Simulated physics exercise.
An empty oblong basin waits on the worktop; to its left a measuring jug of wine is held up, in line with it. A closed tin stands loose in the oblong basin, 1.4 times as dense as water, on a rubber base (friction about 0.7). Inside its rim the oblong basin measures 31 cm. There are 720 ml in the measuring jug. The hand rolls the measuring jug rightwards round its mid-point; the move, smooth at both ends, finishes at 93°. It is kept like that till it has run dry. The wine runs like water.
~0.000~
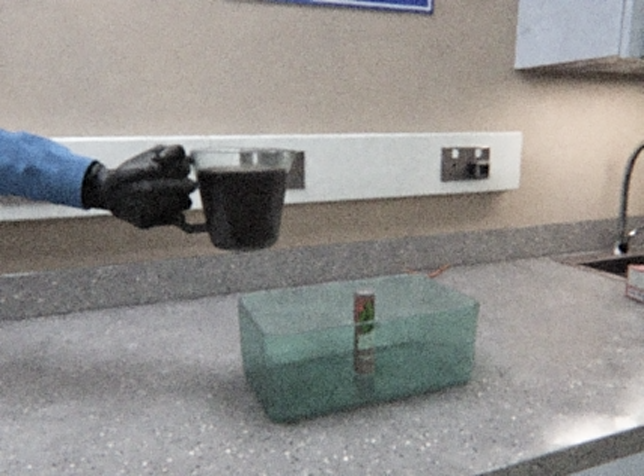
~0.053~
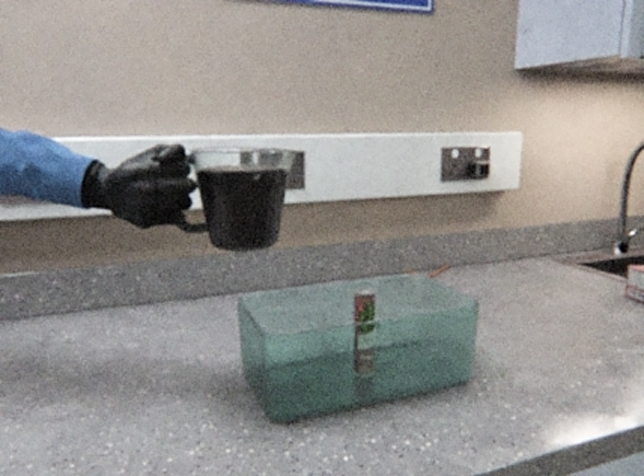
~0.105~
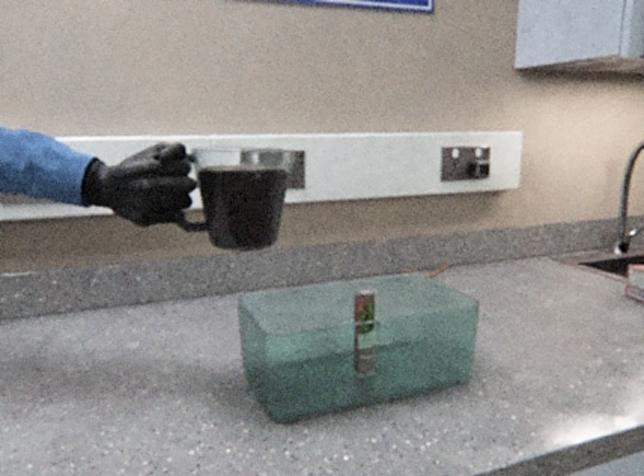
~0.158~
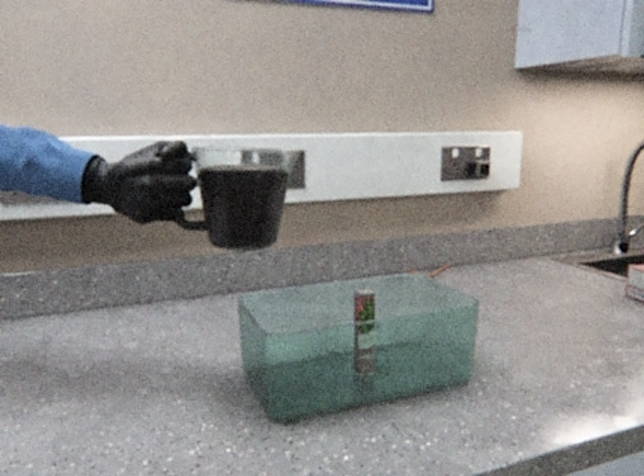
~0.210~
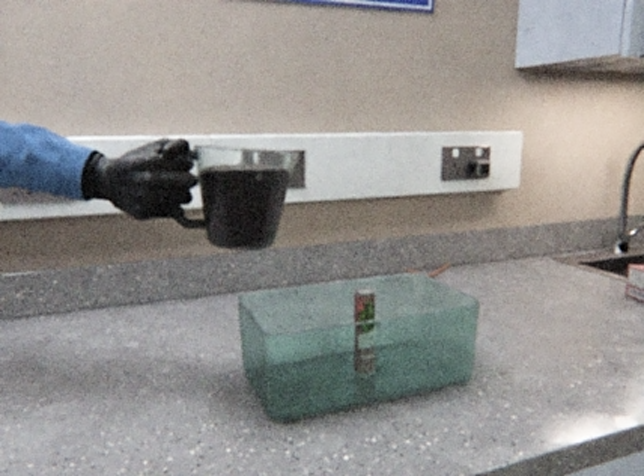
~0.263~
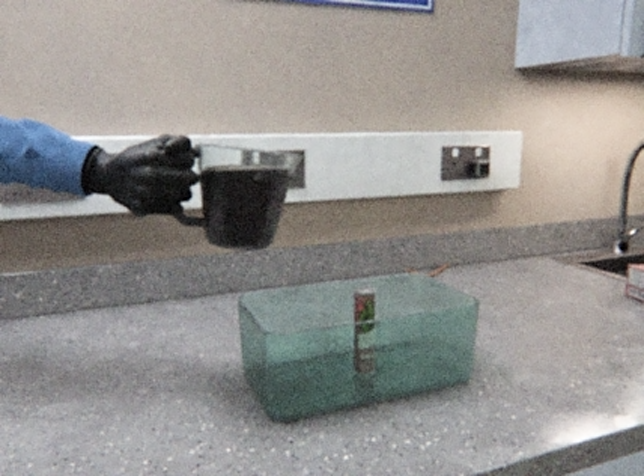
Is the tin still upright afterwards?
It falls.
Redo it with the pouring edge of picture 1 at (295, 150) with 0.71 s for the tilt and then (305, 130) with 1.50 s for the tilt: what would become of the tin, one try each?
First it goes over; then it topples.
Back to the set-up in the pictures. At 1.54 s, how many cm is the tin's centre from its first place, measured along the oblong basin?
About 8 cm.
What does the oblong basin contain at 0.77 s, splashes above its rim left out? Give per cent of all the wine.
Some 1 per cent.
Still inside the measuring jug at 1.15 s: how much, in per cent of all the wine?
Near 36 in a hundred.
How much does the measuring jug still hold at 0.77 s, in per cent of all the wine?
Near 88 in a hundred.
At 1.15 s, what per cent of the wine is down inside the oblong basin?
Some 42 per cent.
After 0.77 s the tilt is 50° and 87 per cent is still to pour; the tin stands where it began.
After 1.15 s the tilt is 83° and 37 per cent is still to pour; the tin stands where it began.
After 1.54 s the tilt is 93° and 4 per cent is still to pour; the tin lies on its side.
After 1.97 s the tilt is 93° and 0 per cent is still to pour; the tin lies on its side.
In the end the tin lies on its side.
